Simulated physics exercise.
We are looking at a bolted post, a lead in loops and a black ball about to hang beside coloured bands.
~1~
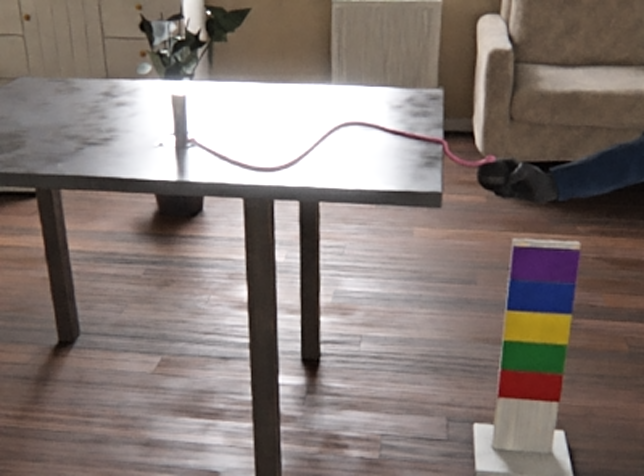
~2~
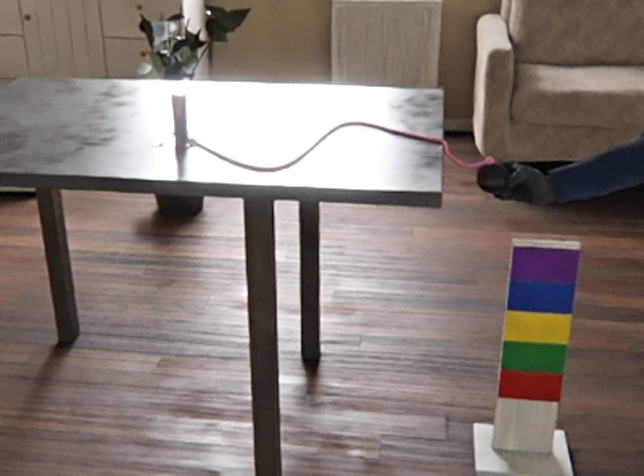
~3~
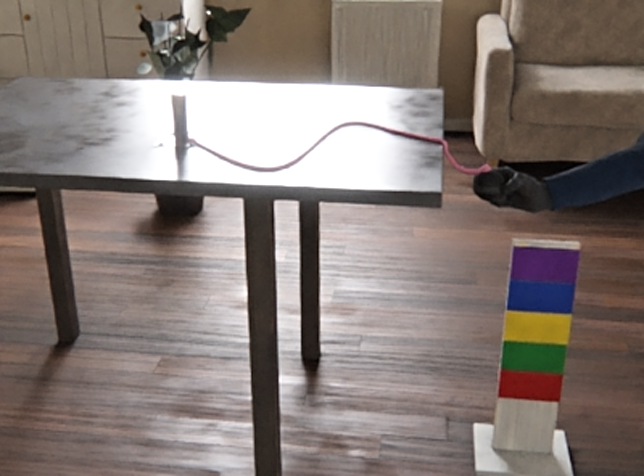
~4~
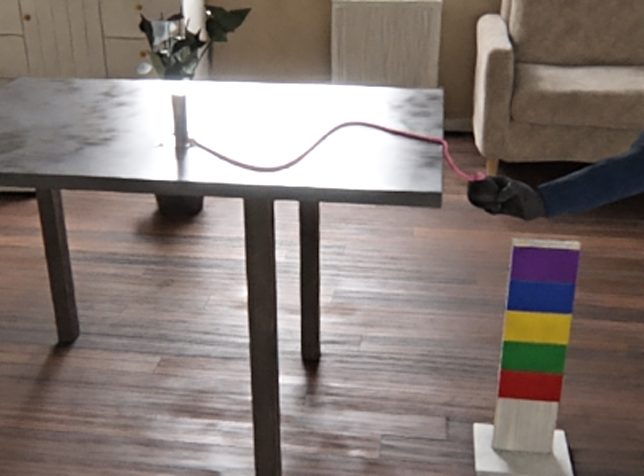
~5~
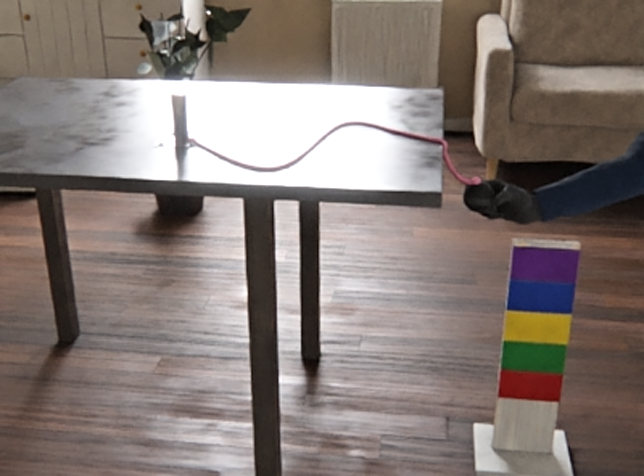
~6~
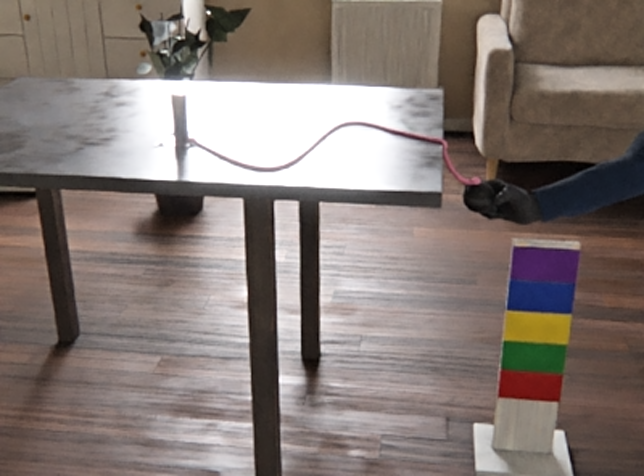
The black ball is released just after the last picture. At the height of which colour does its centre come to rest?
The green one.
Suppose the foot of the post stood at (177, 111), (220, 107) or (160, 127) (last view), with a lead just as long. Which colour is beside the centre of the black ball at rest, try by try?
One after the other, yellow; green; yellow.
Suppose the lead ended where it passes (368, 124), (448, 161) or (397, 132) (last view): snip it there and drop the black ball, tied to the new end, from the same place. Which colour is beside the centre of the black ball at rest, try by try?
It would be higher than all five; yellow; purple.
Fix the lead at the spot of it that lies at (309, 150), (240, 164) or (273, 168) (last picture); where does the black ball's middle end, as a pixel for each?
About (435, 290), (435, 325) and (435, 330).
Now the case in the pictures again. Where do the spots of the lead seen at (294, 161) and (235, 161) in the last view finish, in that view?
At (347, 146), then (275, 143).
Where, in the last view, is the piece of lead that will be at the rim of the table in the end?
It lies at about (329, 132).
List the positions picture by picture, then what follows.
The first frame shows black ball (493, 175); purple (545, 266); blue (541, 297); yellow (537, 329); green (534, 358); red (530, 387).
The second frame shows black ball (492, 178); lead through (211, 150) (272, 168) (315, 144) (350, 123) (416, 136).
The third frame shows black ball (488, 185).
The fourth frame shows black ball (483, 193); lead through (211, 150) (272, 168) (315, 144) (350, 123) (416, 136).
The fifth frame shows black ball (479, 197).
The sixth frame shows black ball (479, 197); lead through (211, 150) (272, 168) (315, 144) (350, 123) (416, 136).
Soon after, ball near (449, 344); level with green.
After that, ball near (415, 370); level with green.
In the end, ball near (429, 367); level with green. The lead holds its middle at green.
